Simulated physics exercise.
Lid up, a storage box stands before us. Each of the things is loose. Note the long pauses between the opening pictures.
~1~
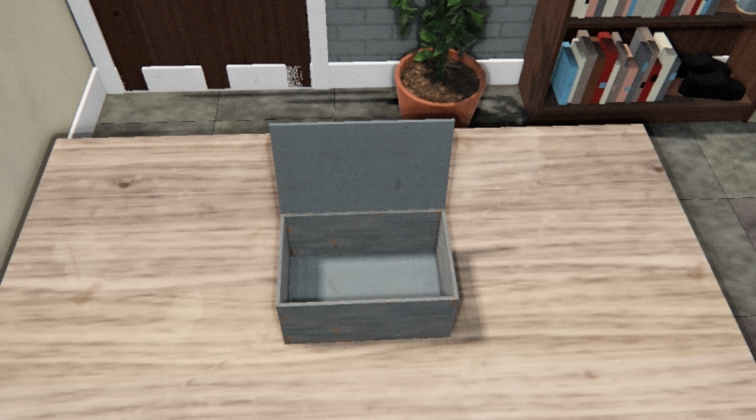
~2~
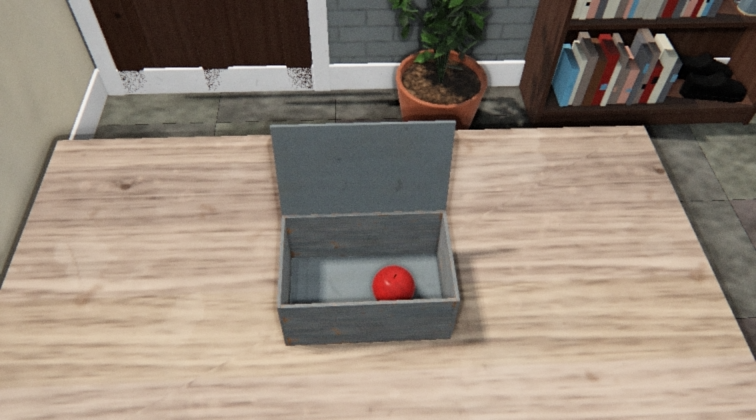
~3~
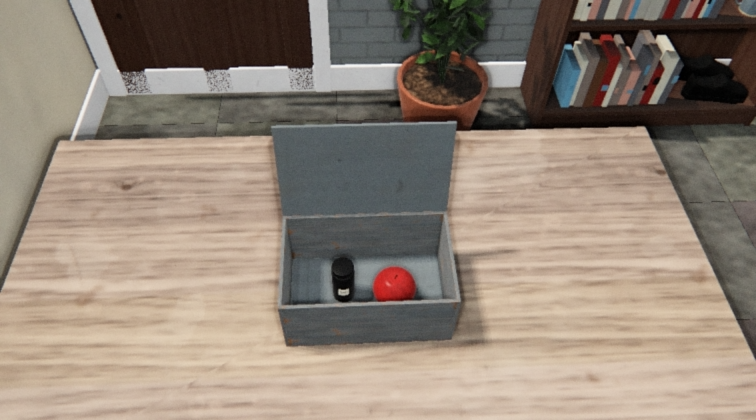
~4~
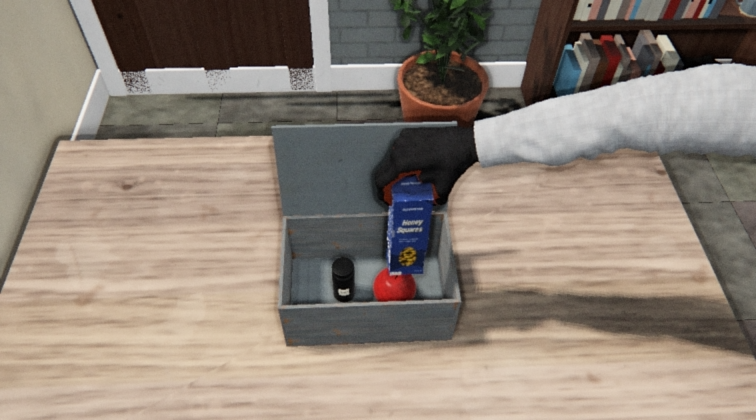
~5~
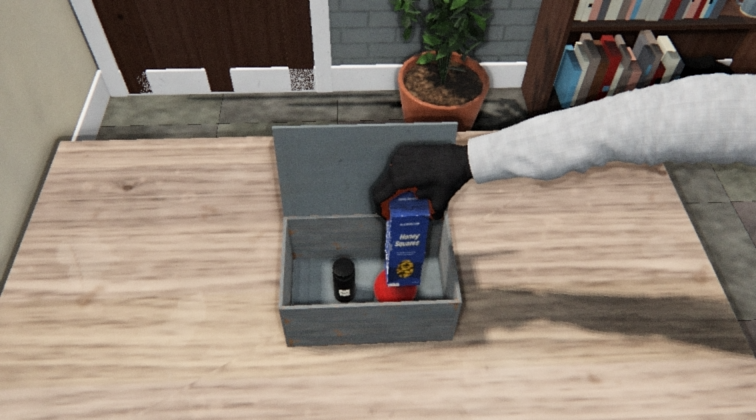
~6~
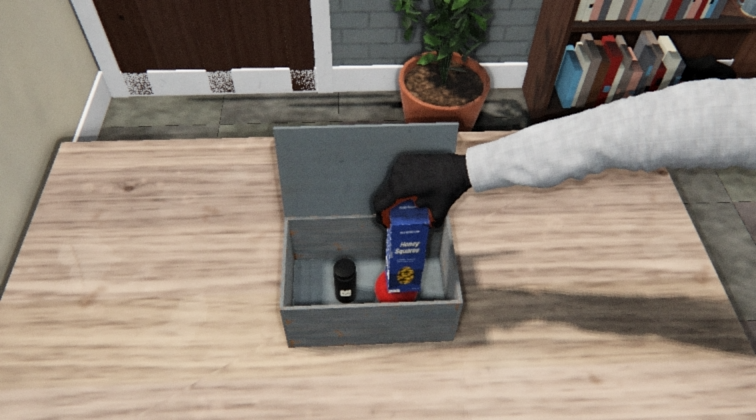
A black-gloved hand on a pale-sleeved arm reaches in from the right over an open grey box on a light wooden table, seen from above and in front, with a potted plant and bookshelf behind. A red ball-like item sits right of a small black container inside. The box is empty, then the red item appears, then the black one, and the hand lowers a blue carton slightly while the view stays nearly still.
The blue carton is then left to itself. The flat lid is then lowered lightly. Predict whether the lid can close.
Ah, the box isn't closed after all.
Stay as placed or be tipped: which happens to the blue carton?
Looking at the last picture, the blue carton sits at an angle.
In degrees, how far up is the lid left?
Angle: About 20°.
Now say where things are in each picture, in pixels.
In the first frame, the last thing is not in view yet.
In the second frame, the last thing is not in view yet.
In the third frame, the last thing is not in view yet; black shaker (343, 280).
The fourth frame shows coming down; blue carton (408, 229); black shaker (344, 280).
The fifth frame shows coming down; blue carton (405, 242); black shaker (344, 281).
The sixth frame shows in place under the hand; blue carton (406, 249); black shaker (345, 281).
Then, 0.70 s after the last picture, blue carton tipped 63° from how it was near (429, 279); red apple rolled a little.
Then, 1.40 s after the last picture, lid 72° above the rim; blue carton tipped 45° from how it was near (434, 277); red apple rolled about its own width.
Then, 1.80 s after the last picture, lid 42° above the rim; blue carton tipped 35° from how it was near (433, 284); red apple rolled about its own width.
Then, 3.00 s after the last picture, lid 20° above the rim; blue carton tipped 35° from how it was near (433, 284); red apple rolled about its own width.
At rest, lid 20° above the rim; tipped over in the box, blue carton; moved from the start, red apple; black shaker in place. Seen from the same camera at the end, blue carton near (433, 283).
